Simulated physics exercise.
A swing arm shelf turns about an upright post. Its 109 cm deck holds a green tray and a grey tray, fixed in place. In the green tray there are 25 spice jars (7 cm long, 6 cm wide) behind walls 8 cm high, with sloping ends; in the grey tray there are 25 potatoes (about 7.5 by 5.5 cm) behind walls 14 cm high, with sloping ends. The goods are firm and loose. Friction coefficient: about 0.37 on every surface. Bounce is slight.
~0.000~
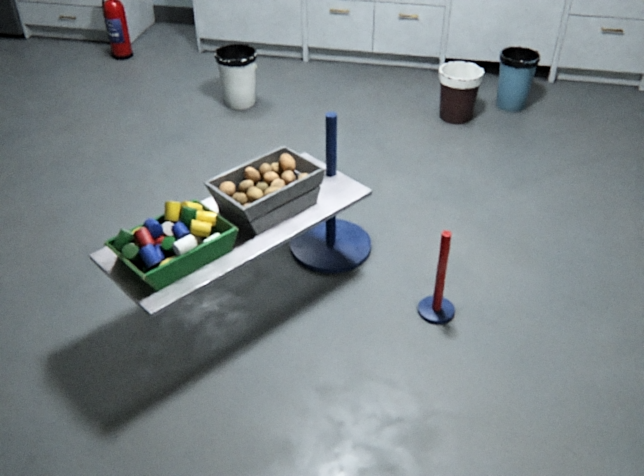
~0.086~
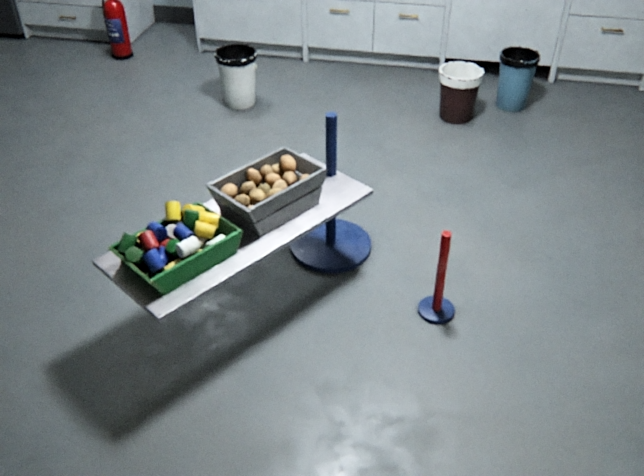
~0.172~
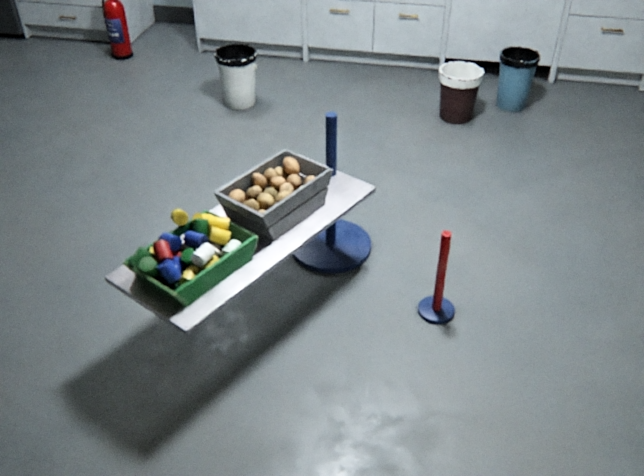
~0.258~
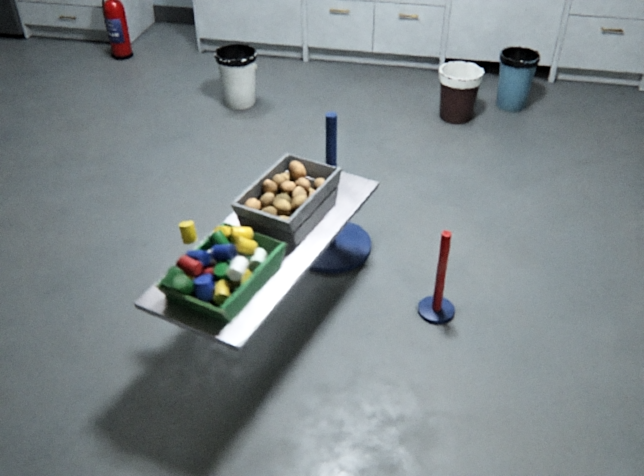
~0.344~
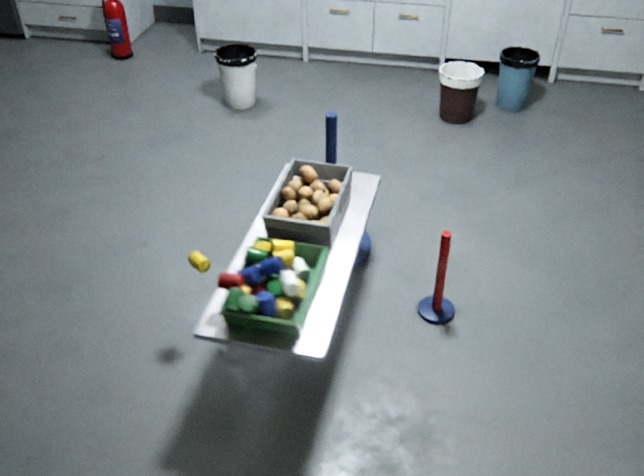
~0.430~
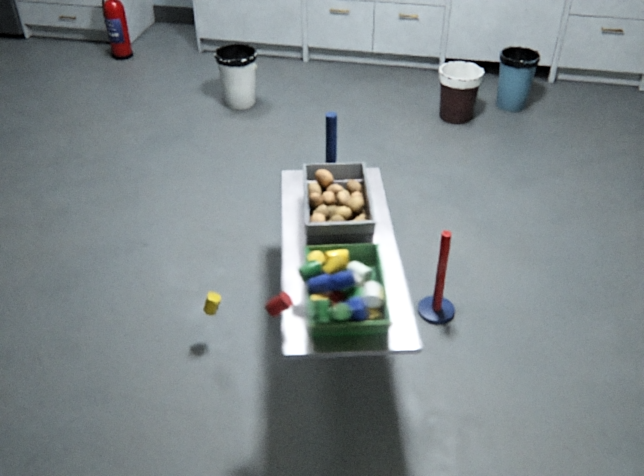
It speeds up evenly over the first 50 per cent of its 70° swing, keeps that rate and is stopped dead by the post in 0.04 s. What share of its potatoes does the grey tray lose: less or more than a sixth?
It sheds fewer than one in six of them.
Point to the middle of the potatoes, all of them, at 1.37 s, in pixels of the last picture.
At about (370, 206).
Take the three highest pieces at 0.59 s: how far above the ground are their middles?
About 58 cm.
After 0.51 s, the shelf hits the red post.
After 0.59 s, 7 of 25 out of the green tray and 0 of 25 out of the grey tray.
After 0.71 s, 11 of 25 out of the green tray and 0 of 25 out of the grey tray.
After 0.93 s, 12 of 25 out of the green tray and 0 of 25 out of the grey tray.
Final count (at 1.37 s), 12 of 25 out of the green tray and 0 of 25 out of the grey tray. Asked share, 0 of 25, 0 per cent.
